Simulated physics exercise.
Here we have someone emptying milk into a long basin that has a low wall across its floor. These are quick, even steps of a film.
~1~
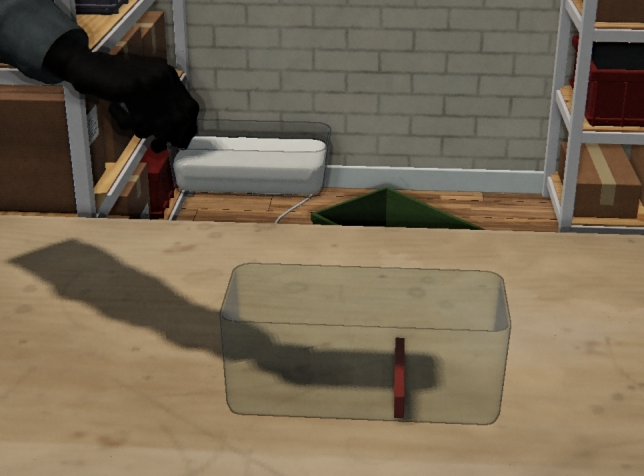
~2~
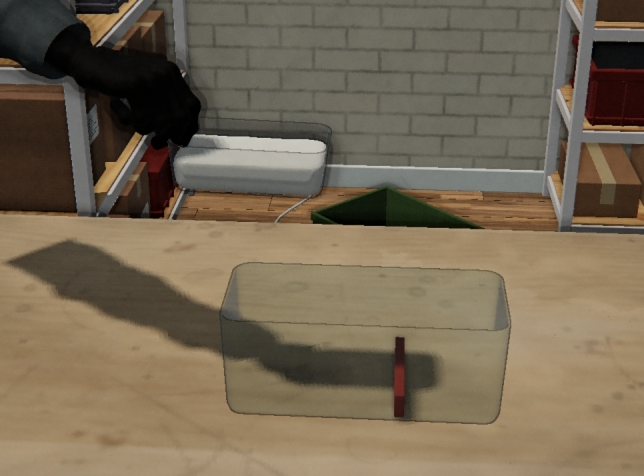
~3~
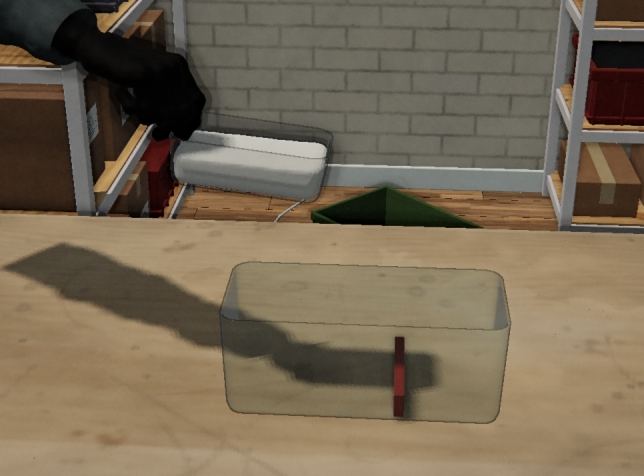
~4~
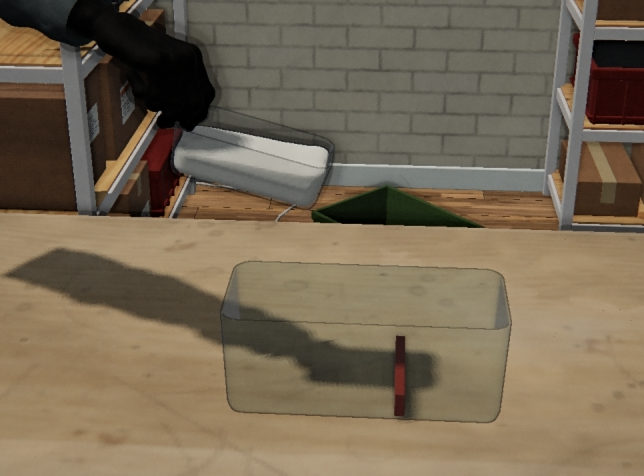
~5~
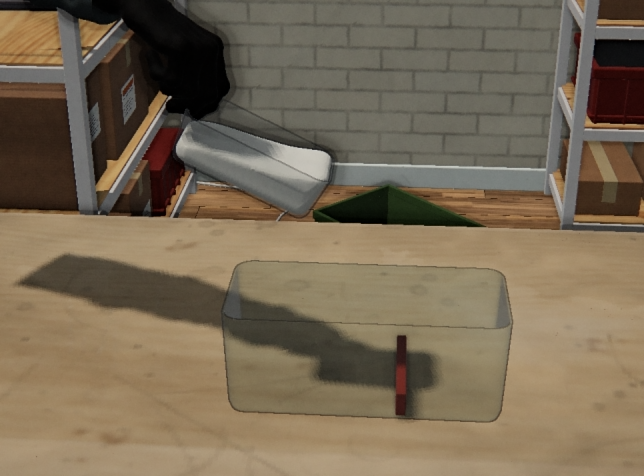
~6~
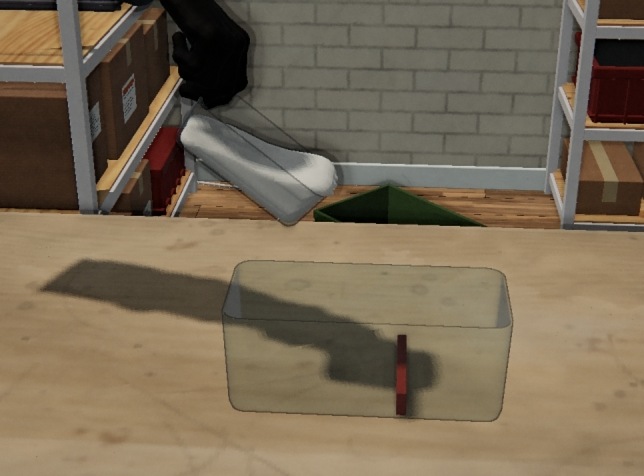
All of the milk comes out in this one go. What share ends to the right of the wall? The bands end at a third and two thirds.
The share right of the wall is not even a third.
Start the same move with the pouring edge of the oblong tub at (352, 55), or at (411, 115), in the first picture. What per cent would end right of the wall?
About 50 and 55 per cent.
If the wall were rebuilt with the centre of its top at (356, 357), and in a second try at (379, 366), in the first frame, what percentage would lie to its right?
Near 65 % and 25 %.
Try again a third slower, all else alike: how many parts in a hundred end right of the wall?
Close to 20 per cent.
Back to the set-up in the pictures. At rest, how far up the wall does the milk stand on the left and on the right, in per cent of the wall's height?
Some 50 per cent left and 20 right.
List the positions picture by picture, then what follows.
It leans 0°; its right rim is at (328, 139); the milk meets the walls at (179, 148) and (326, 151); the long basin's rim runs from (228, 292) to (506, 302); the wall's top is at (400, 367), in the first picture.
It leans 2°; its right rim is at (329, 141); the milk meets the walls at (179, 146) and (326, 152), in the second picture.
It leans 7°; its right rim is at (330, 147); the milk meets the walls at (180, 142) and (326, 155), in the third picture.
It leans 15°; its right rim is at (332, 157); the milk meets the walls at (181, 137) and (328, 159), in the fourth picture.
It leans 26°; its right rim is at (332, 171); the milk meets the walls at (183, 131) and (328, 162), in the fifth picture.
It leans 39°; its right rim is at (327, 186); the milk meets the walls at (186, 122) and (313, 166); 6 per cent is over the edge, in the sixth picture.
A moment on, the oblong tub is tipped right over and 8 per cent is still to pour, 61 is left of the wall and 0 right of it.
Next, the oblong tub is tipped right over and 0 per cent is still to pour, 79 is left of the wall and 9 right of it.
Then the oblong tub is tipped right over and 0 per cent is still to pour, 81 is left of the wall and 14 right of it.
Later the oblong tub is tipped right over and 0 per cent is still to pour, 81 is left of the wall and 15 right of it.
At rest 81 per cent lies left of the wall, 15 right of it and 4 outside.
